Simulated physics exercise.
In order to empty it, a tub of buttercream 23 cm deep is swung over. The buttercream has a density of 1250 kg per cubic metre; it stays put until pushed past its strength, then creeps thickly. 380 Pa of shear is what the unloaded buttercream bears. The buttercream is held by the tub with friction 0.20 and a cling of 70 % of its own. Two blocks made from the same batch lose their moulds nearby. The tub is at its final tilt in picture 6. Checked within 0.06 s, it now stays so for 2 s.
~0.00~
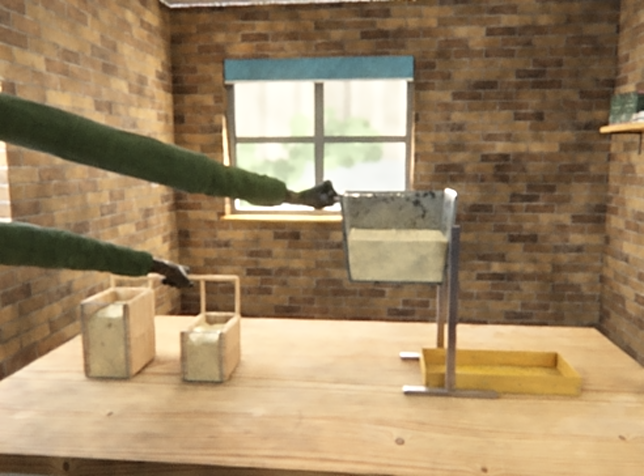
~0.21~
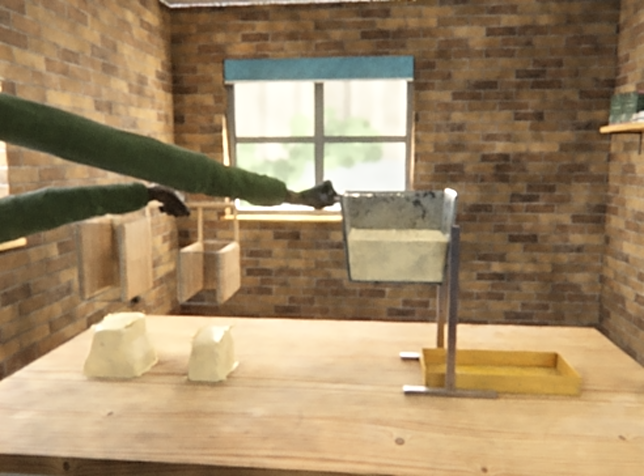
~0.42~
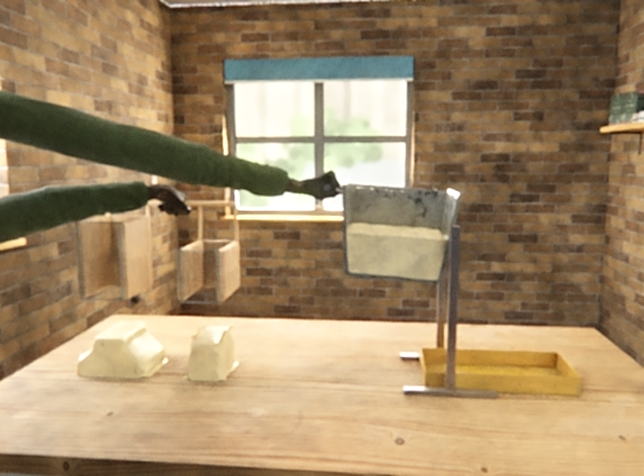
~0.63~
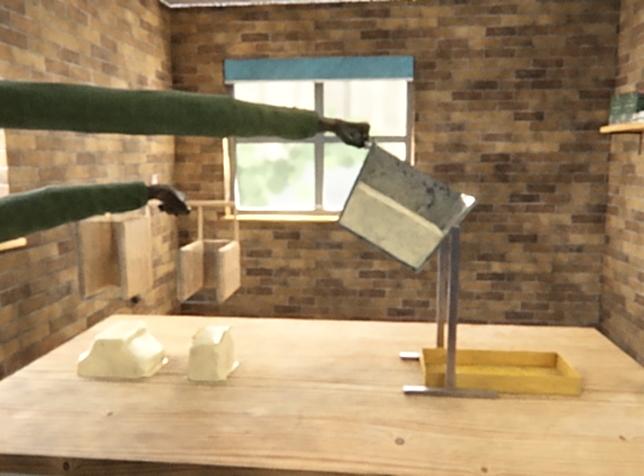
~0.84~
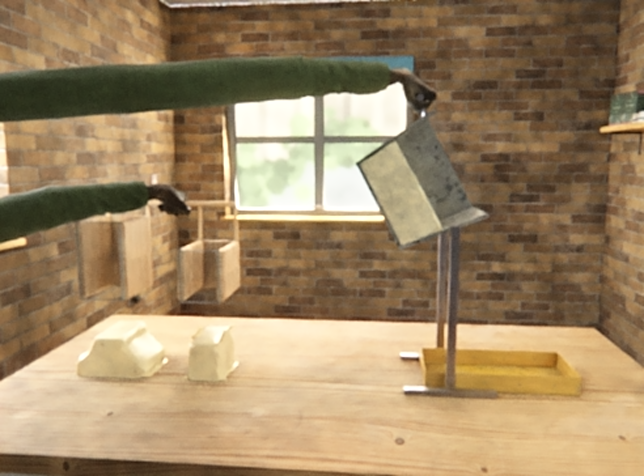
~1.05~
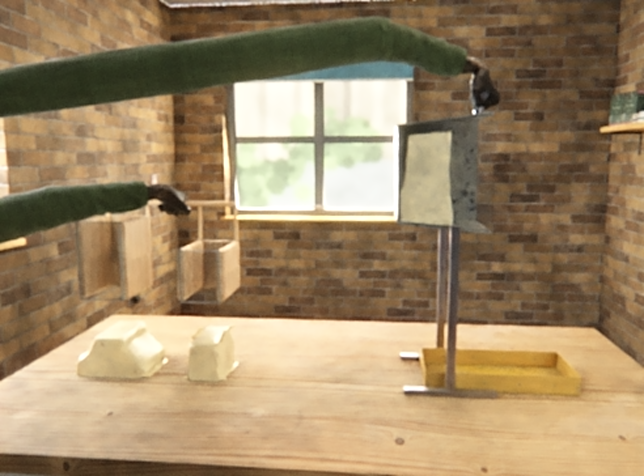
In this clip, a green-sleeved arm lifts wooden moulds off two pale blocks on a table, and the blocks sag, the left one more. Another arm then swings a metal tub of pale material steeply onto its side.
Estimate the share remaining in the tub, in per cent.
I would say roughly 57 per cent remains in the tub.
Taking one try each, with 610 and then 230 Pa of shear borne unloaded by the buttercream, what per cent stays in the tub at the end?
It'd be some 70 percent the first time and some 45 percent the second.
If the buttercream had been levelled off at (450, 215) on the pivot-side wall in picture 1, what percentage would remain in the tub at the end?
Then roughly 40 %.
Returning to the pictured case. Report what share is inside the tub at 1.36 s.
Near 65 in a hundred.
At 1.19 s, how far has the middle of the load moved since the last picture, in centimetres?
Something like 7 cm, I'd say.
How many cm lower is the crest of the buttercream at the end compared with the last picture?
The top ends up some 15 cm below its level in the last picture.
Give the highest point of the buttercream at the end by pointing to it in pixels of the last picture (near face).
On the near face, the top ends up close to (425, 193).
By 1.19 s, the tub is at 89 degrees and holds 100 %.
By 1.36 s, the tub is at 89 degrees and holds 66 %.
By 1.53 s, the tub is at 89 degrees and holds 57 %.
By 1.70 s, the tub is at 89 degrees and holds 57 %.
By 3.05 s, at the end, the tub is at 89 degrees and holds 57 %.
